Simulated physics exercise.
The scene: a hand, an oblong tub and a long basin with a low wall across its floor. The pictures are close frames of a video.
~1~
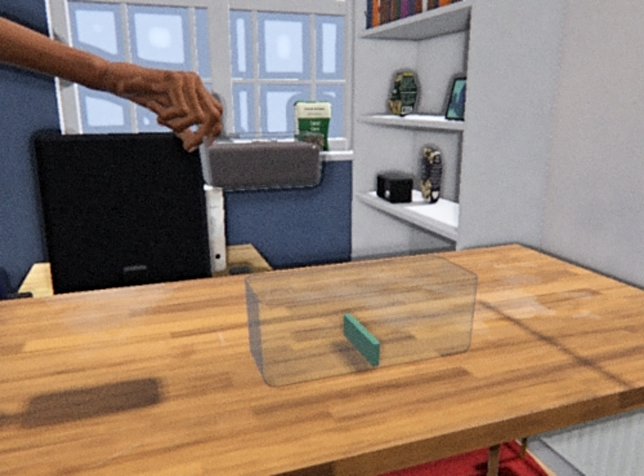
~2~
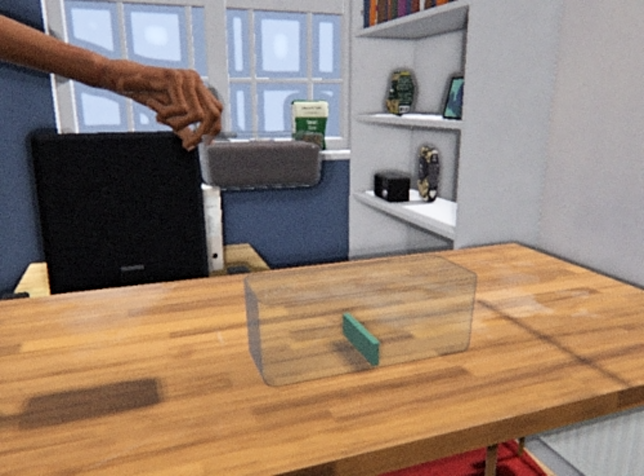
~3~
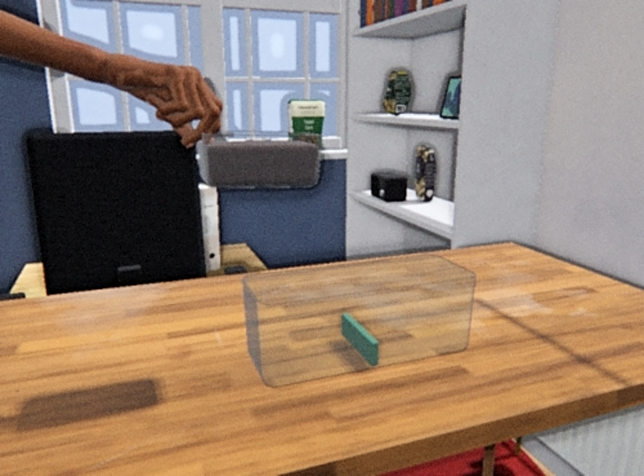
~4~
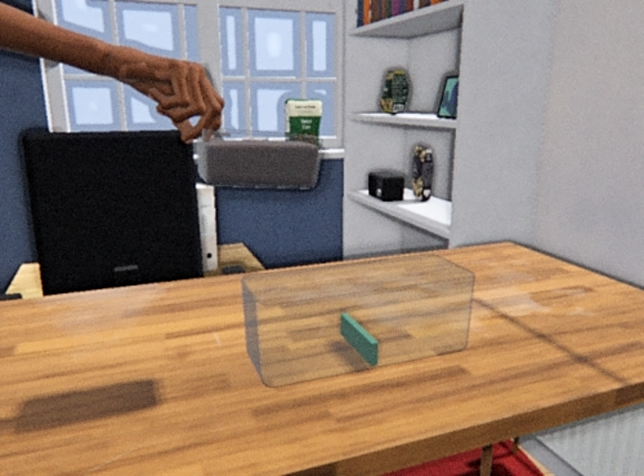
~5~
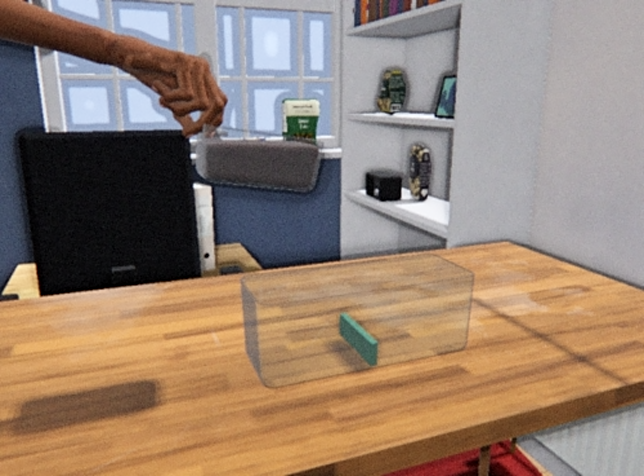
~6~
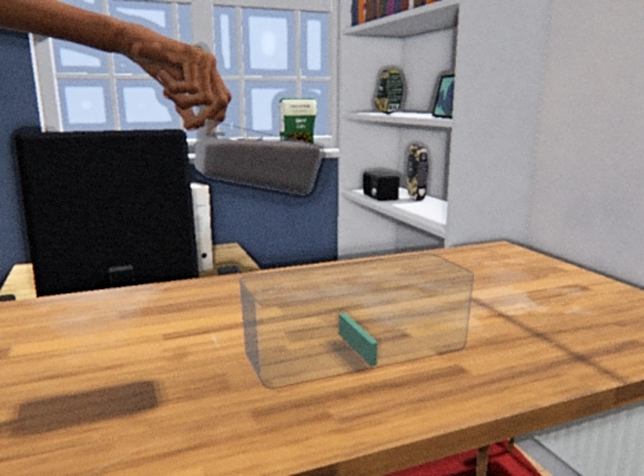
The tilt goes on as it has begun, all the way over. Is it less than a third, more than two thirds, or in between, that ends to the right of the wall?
The share right of the wall is between a third and two thirds.
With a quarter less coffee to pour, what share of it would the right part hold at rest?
Roughly 40 in a hundred.
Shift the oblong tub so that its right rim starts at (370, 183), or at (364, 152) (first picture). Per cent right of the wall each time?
In turn 75 and 75 in a hundred.
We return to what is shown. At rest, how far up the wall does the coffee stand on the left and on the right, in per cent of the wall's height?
Left: 30 %. Right: 40 %.
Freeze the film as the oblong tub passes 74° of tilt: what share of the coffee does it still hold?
Roughly 30 in a hundred.
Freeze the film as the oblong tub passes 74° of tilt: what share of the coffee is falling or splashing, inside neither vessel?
It comes to 50 per cent or so.
A moment on, the oblong tub is tipped part way and 30 per cent is still to pour, 3 is left of the wall and 14 right of it.
Next, the oblong tub is tipped right over and 4 per cent is still to pour, 29 is left of the wall and 53 right of it.
Then the oblong tub is tipped right over and 0 per cent is still to pour, 37 is left of the wall and 54 right of it.
Later the oblong tub is tipped right over and 0 per cent is still to pour, 37 is left of the wall and 54 right of it.
In the end 37 per cent lies left of the wall, 54 right of it and 8 outside.
